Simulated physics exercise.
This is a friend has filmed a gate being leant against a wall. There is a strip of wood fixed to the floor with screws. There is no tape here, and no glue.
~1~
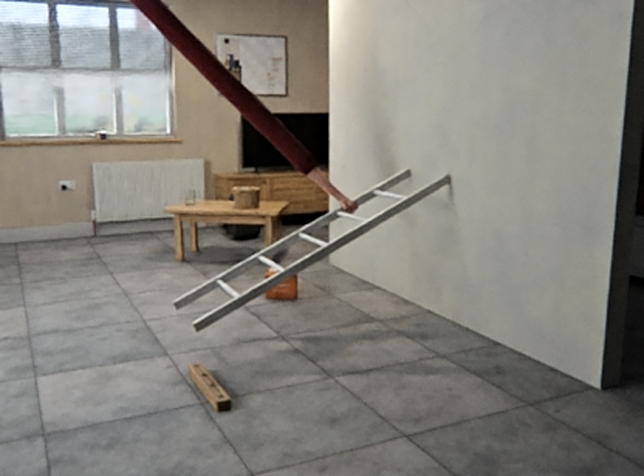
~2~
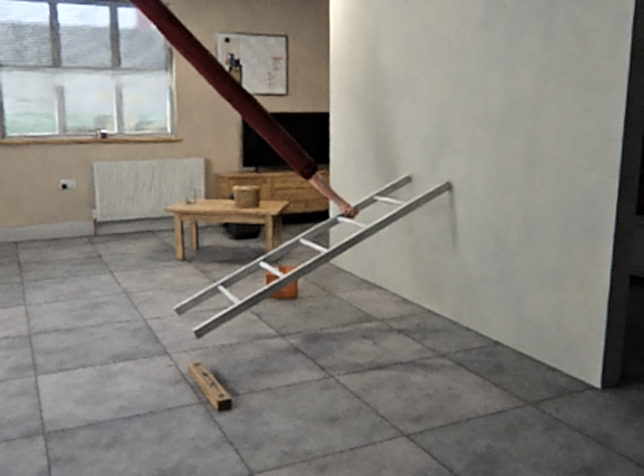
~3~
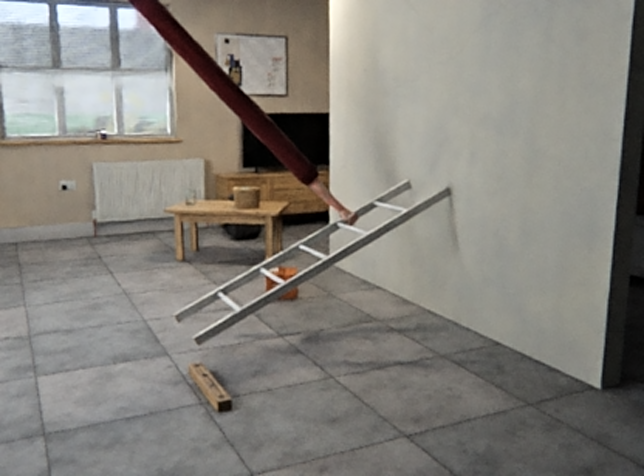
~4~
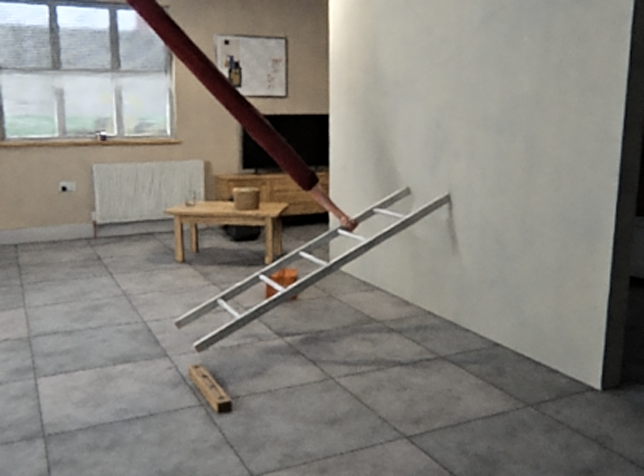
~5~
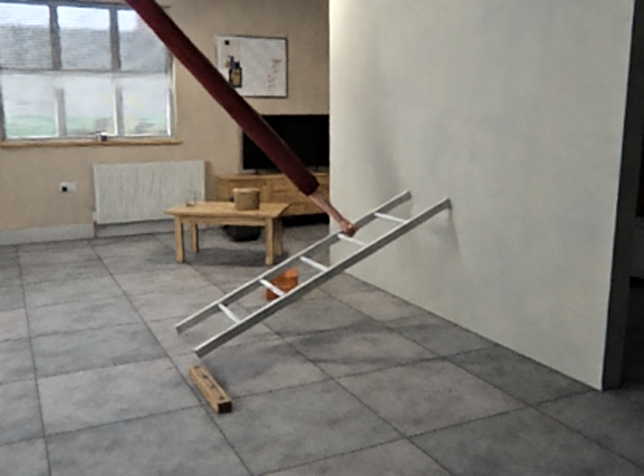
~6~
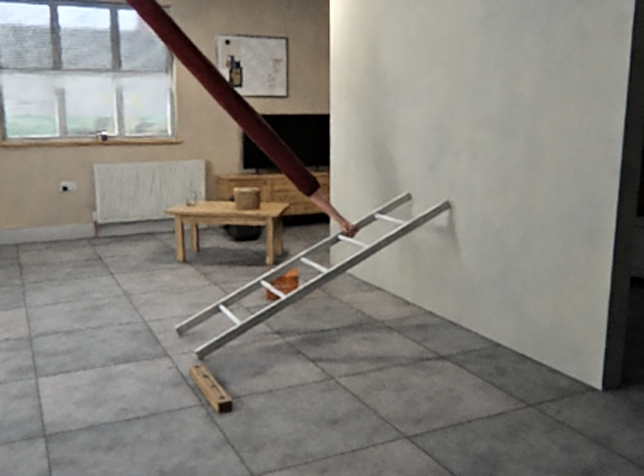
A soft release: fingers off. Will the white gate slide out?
Yes, it slides out.
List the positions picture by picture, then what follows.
In the first picture, still on the way; white gate (315, 241); batten (209, 385).
In the second picture, still on the way; white gate (315, 247); orange parcel (282, 282).
In the third picture, still on the way; white gate (315, 253); batten (209, 385).
In the fourth picture, still on the way; white gate (315, 260); orange parcel (282, 284).
In the fifth picture, still on the way; white gate (315, 265); batten (209, 387).
In the sixth picture, in place, still held; white gate (316, 266); orange parcel (283, 284).
Then, 0.30 s later than the last frame, white gate tilted by 13° near (307, 297).
Then, 0.48 s later than the last frame, white gate tilted by 25° near (303, 311).
When it is over, the white gate slips down, near (301, 325); the rest as before.
